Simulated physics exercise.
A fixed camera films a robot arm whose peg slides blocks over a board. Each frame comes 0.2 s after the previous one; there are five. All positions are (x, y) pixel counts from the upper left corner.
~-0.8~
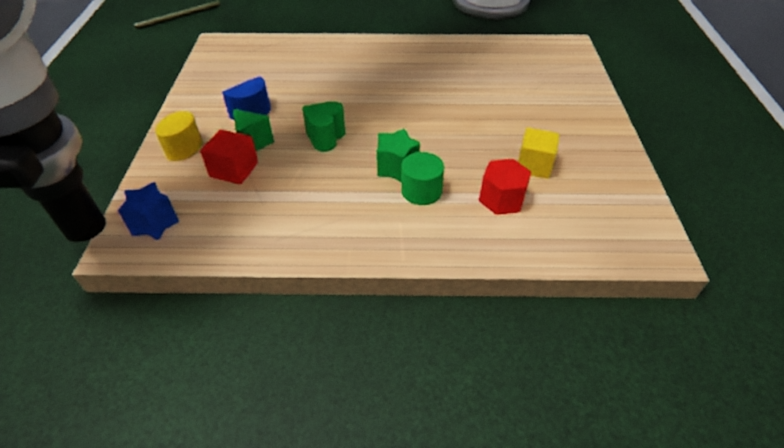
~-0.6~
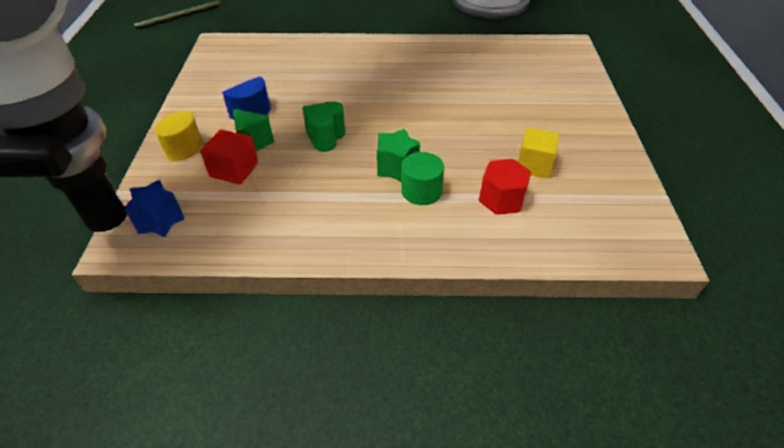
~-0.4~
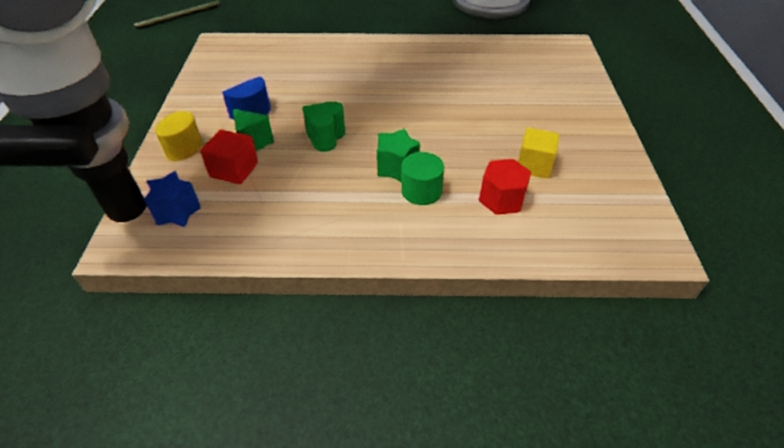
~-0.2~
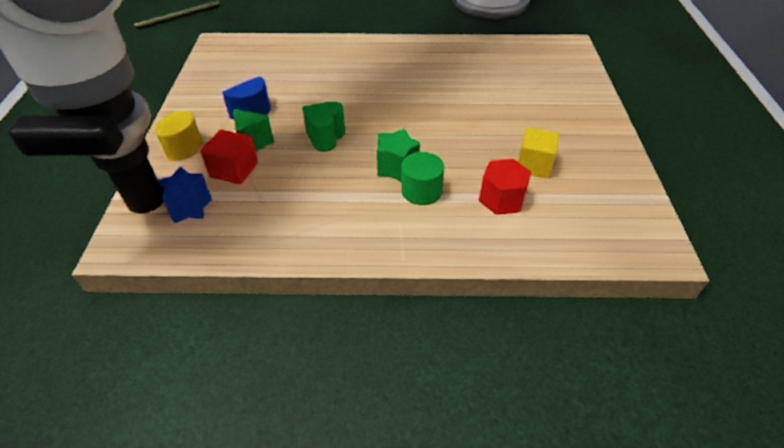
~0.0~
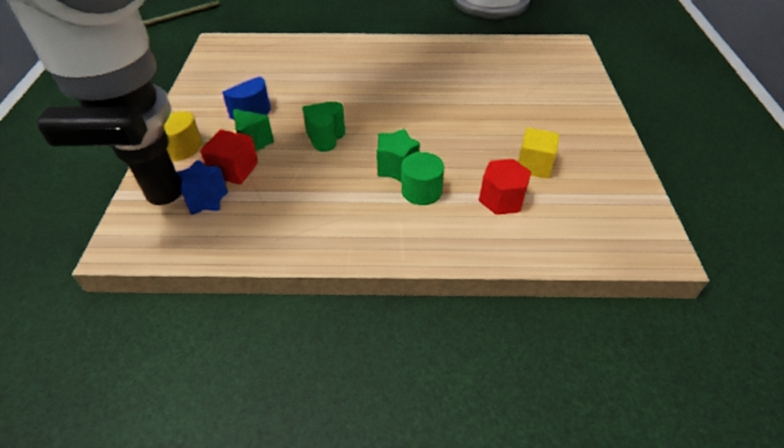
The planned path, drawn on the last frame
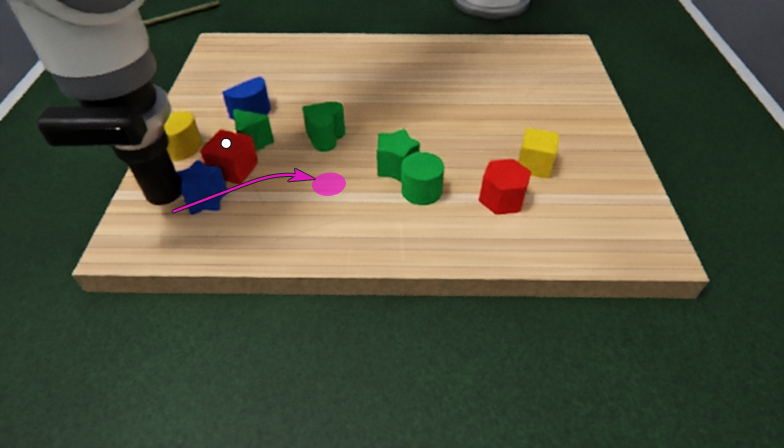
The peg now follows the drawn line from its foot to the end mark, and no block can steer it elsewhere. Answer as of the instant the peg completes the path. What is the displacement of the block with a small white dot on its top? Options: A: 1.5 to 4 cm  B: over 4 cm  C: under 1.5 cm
I'll go with A - 1.5 to 4 cm.
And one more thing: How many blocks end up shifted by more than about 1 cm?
The answer will be at least three.
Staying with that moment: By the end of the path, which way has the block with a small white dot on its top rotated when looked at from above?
From above, the block with a small white dot on its top will be seen to turn anti-clockwise.
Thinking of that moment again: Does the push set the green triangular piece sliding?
The answer is yes.
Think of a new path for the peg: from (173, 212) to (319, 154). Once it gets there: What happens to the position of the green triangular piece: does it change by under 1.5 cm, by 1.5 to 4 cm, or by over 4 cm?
1.5-4 cm.
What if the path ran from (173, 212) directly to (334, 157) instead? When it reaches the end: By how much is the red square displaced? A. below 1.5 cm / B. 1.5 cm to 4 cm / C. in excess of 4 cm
(B)
Path on the board, from (173, 212) via (228, 191) and (280, 175), ending at (329, 184); the dot is on the red square.
On the path given first. One third of the way, peg (222, 172); blue star block (252, 156); red square (249, 130), turned 40° anticlockwise; green triangular piece (254, 108).
Two thirds of the way, peg (276, 156); blue star block (306, 142); red square (250, 130), turned 40° anticlockwise; green triangular piece (254, 108).
At the end, peg (327, 165); blue star block (344, 140), turned 30° anticlockwise; red square (250, 130), turned 40° anticlockwise; green triangular piece (254, 108); green heart block in place.
